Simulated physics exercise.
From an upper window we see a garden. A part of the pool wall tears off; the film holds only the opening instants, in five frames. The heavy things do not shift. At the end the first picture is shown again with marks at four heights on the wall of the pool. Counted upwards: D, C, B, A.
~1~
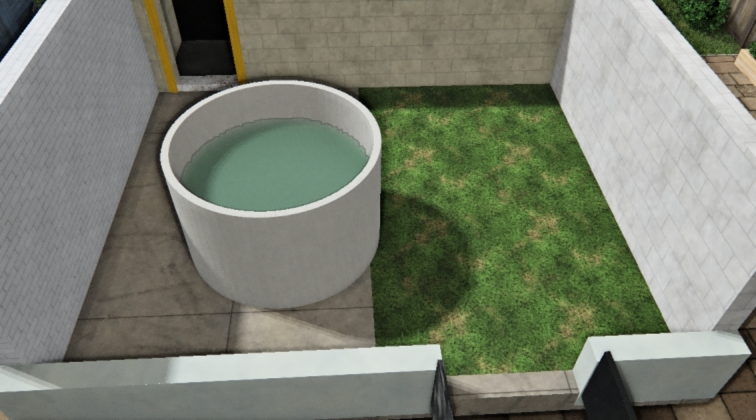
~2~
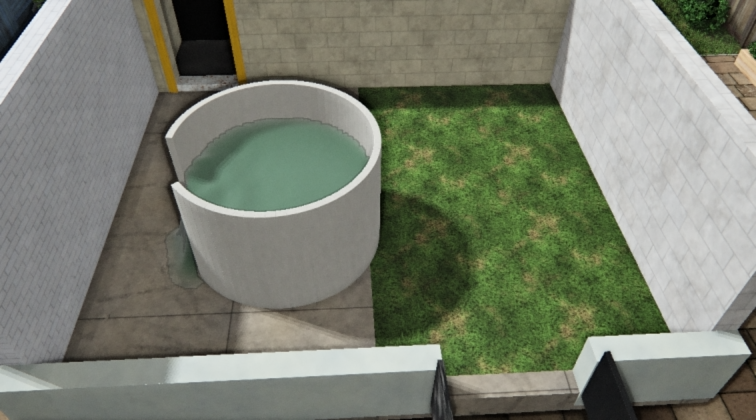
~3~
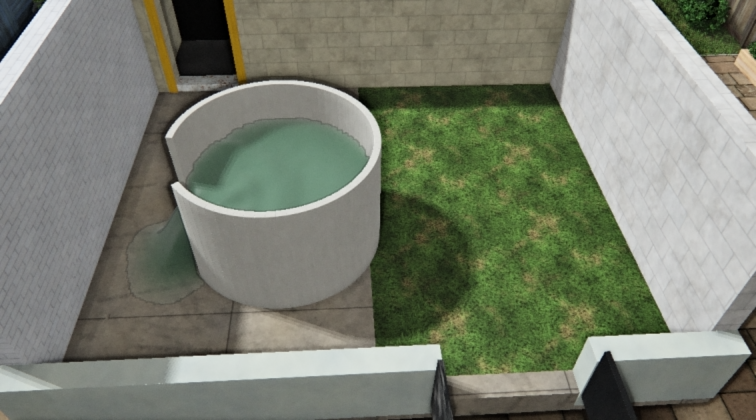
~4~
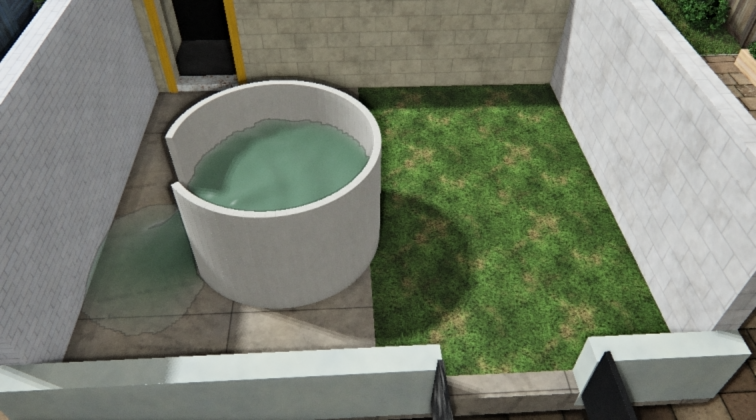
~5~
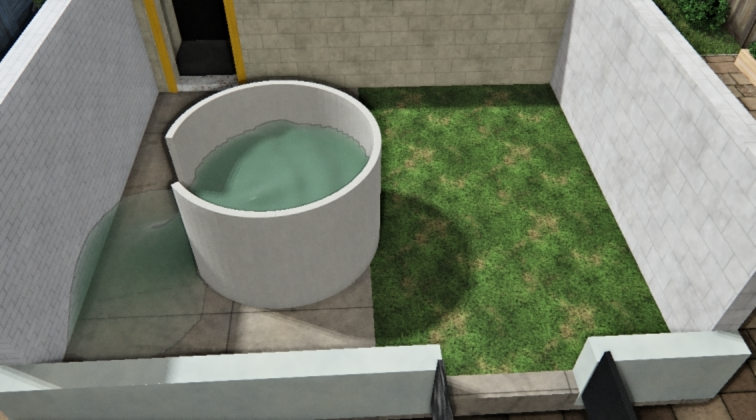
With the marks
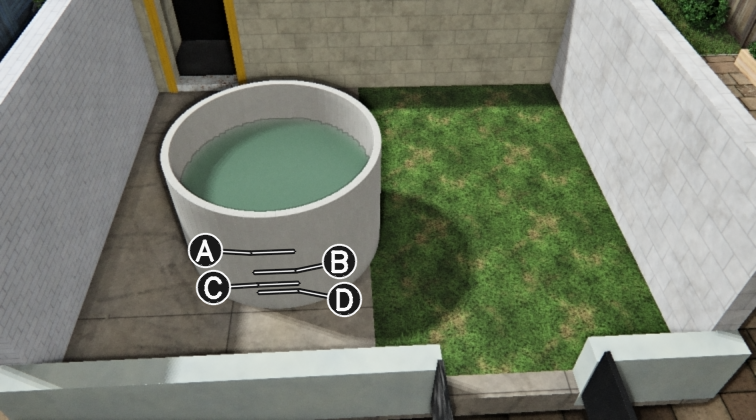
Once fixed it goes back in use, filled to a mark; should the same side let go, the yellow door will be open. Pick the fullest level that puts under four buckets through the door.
Use mark B.
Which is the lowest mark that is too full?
That is mark A.
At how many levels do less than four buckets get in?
Three.
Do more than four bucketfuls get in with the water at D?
No.
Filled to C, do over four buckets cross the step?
No, that is safe.
On the marked copy, A at (272, 252); B at (275, 271); C at (277, 284); D at (279, 291); from the bottom up D, C, B, A.
Choosing A, about 9 bucketfuls get in.
Choosing B, a bucket or two gets in.
Choosing C, nothing gets over.
Choosing D, nothing gets over.
